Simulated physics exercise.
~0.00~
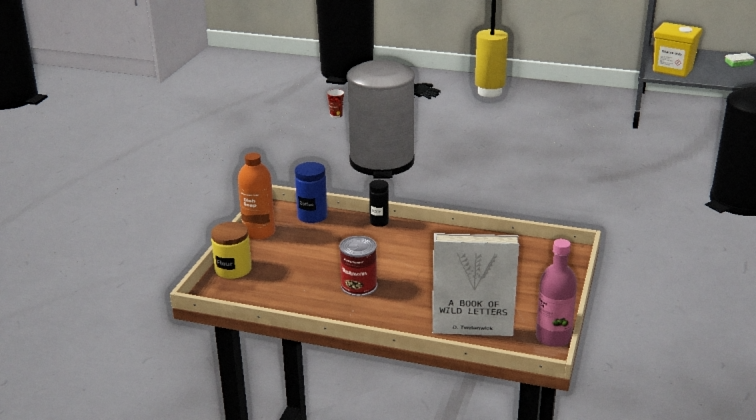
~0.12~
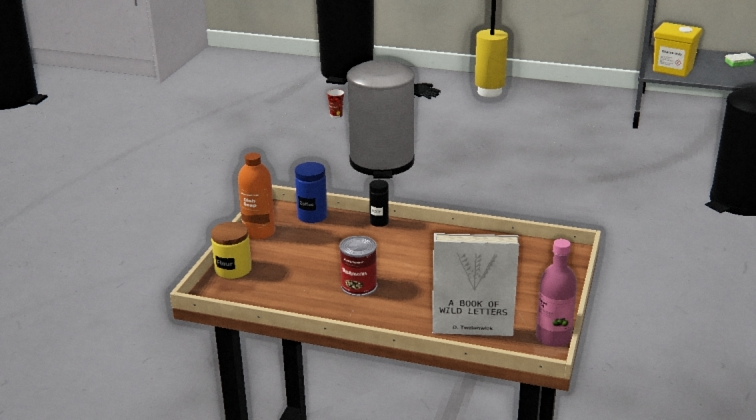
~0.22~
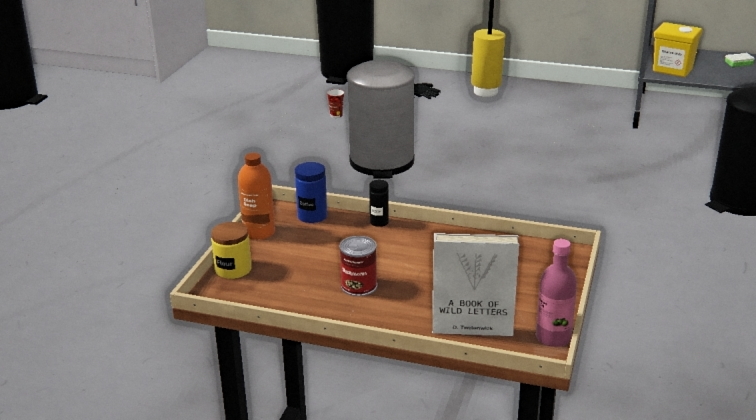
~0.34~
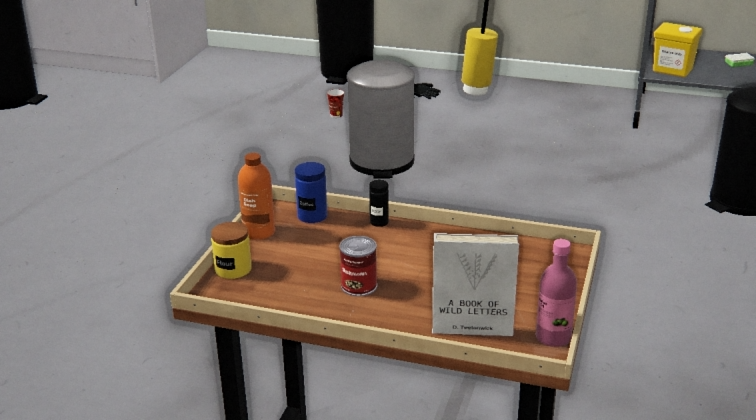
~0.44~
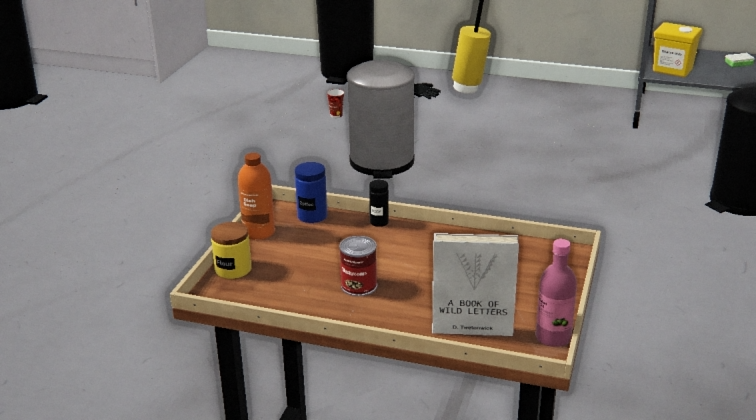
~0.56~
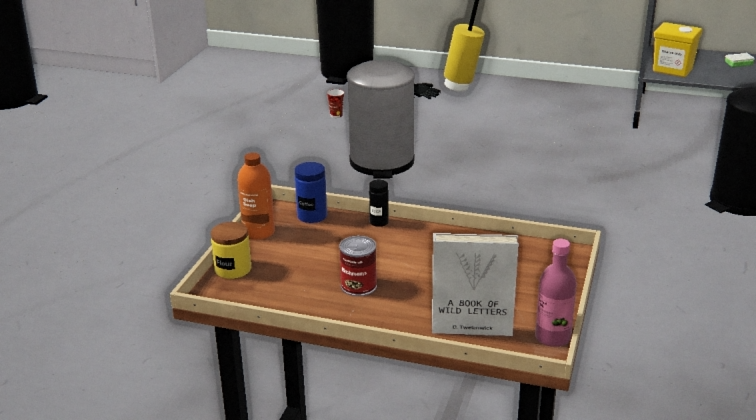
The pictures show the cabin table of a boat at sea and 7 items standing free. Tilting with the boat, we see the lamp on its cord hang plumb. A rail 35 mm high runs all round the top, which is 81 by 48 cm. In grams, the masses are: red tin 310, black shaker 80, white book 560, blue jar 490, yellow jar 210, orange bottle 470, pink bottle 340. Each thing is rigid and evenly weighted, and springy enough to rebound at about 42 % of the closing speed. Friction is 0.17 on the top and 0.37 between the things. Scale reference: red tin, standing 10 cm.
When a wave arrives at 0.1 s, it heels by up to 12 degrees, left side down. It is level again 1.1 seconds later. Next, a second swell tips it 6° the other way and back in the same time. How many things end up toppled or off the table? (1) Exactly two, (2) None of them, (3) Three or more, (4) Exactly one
Option 2: None of them.
After 0.86 s, floor tilted 8°, left side down; black shaker moved 2 cm near (371, 202); red tin moved 2 cm near (351, 265); white book moved 2 cm.
After 1.36 s, floor tilted 1°, right side down; black shaker moved 3 cm near (369, 202); red tin moved 2 cm near (348, 264); white book moved 3 cm.
In the end (2.8 s), all 7 under 5 cm from the start. At the end, from the last picture's camera, red tin near (349, 264), black shaker near (369, 202).
